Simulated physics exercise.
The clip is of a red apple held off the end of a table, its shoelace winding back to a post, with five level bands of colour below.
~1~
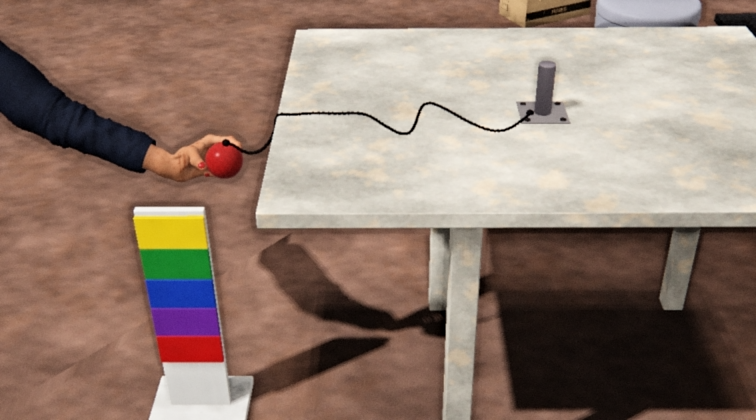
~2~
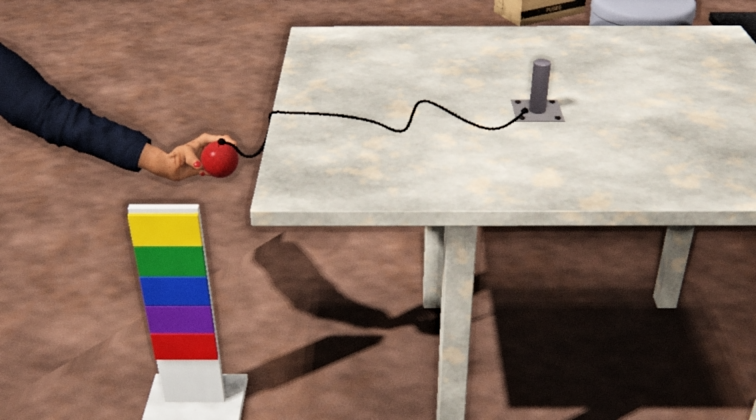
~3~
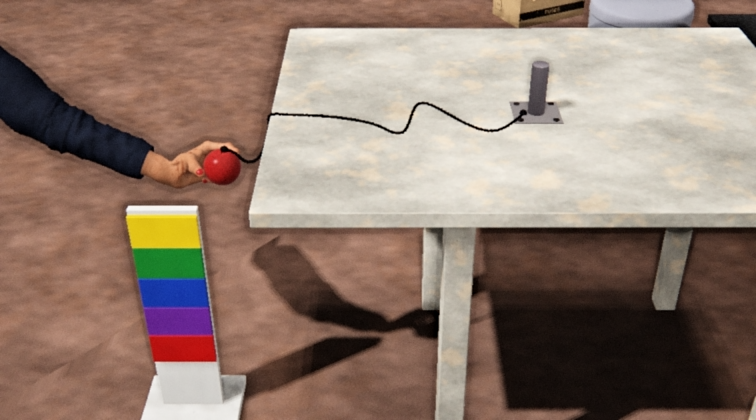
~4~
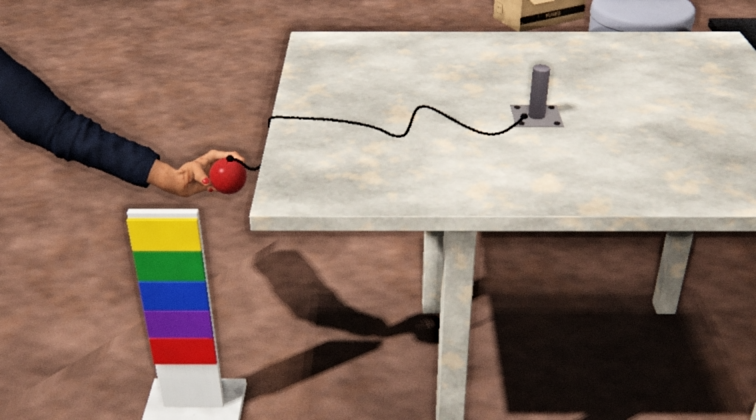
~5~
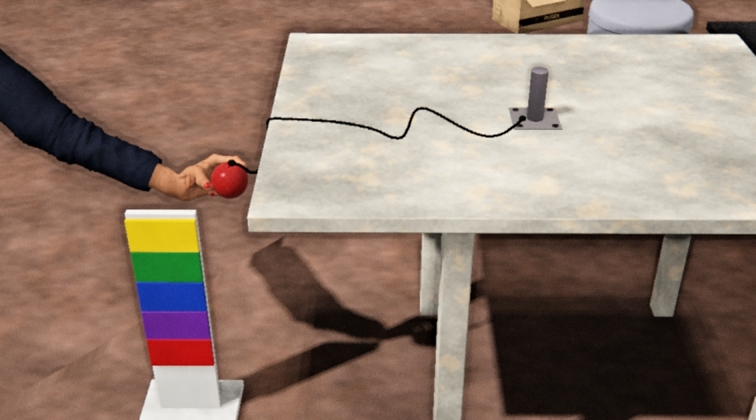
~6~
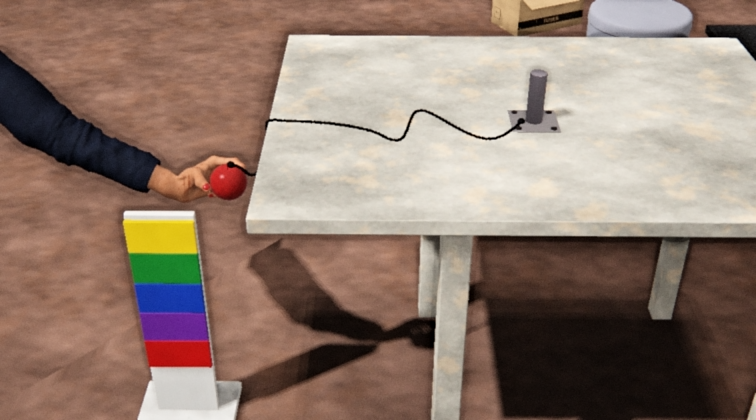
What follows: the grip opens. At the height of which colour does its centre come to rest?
The shoelace holds its middle at blue.
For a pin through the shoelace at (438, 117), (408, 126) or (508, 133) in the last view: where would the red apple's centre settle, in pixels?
About (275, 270), (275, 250) and (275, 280).
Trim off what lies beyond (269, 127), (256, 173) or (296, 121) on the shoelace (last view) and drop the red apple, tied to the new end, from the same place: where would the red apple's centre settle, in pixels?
In that order: (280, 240), (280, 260) and (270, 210).
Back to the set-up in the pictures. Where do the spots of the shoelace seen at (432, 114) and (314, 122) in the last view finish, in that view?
They go to (391, 122) and to (270, 176).
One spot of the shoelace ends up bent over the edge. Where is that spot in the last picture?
It lies at about (365, 129).
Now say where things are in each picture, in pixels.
The first picture shows red apple (224, 160); yellow (171, 234); green (176, 265); blue (181, 295); purple (186, 323); red (190, 350).
The second picture shows red apple (220, 159); shoelace through (507, 125) (445, 109) (408, 126) (344, 116) (272, 122).
The third picture shows red apple (223, 167).
The fourth picture shows red apple (228, 176); shoelace through (506, 131) (444, 115) (407, 131) (343, 121) (271, 127).
The fifth picture shows red apple (230, 180).
The sixth picture shows red apple (229, 182); shoelace through (504, 135) (441, 119) (404, 135) (340, 125) (268, 130).
A little later, apple near (244, 299); level with blue.
Next, apple near (303, 286); level with blue.
Later still, apple near (268, 296); level with blue.
When it is over, apple near (278, 298); level with blue. At blue.
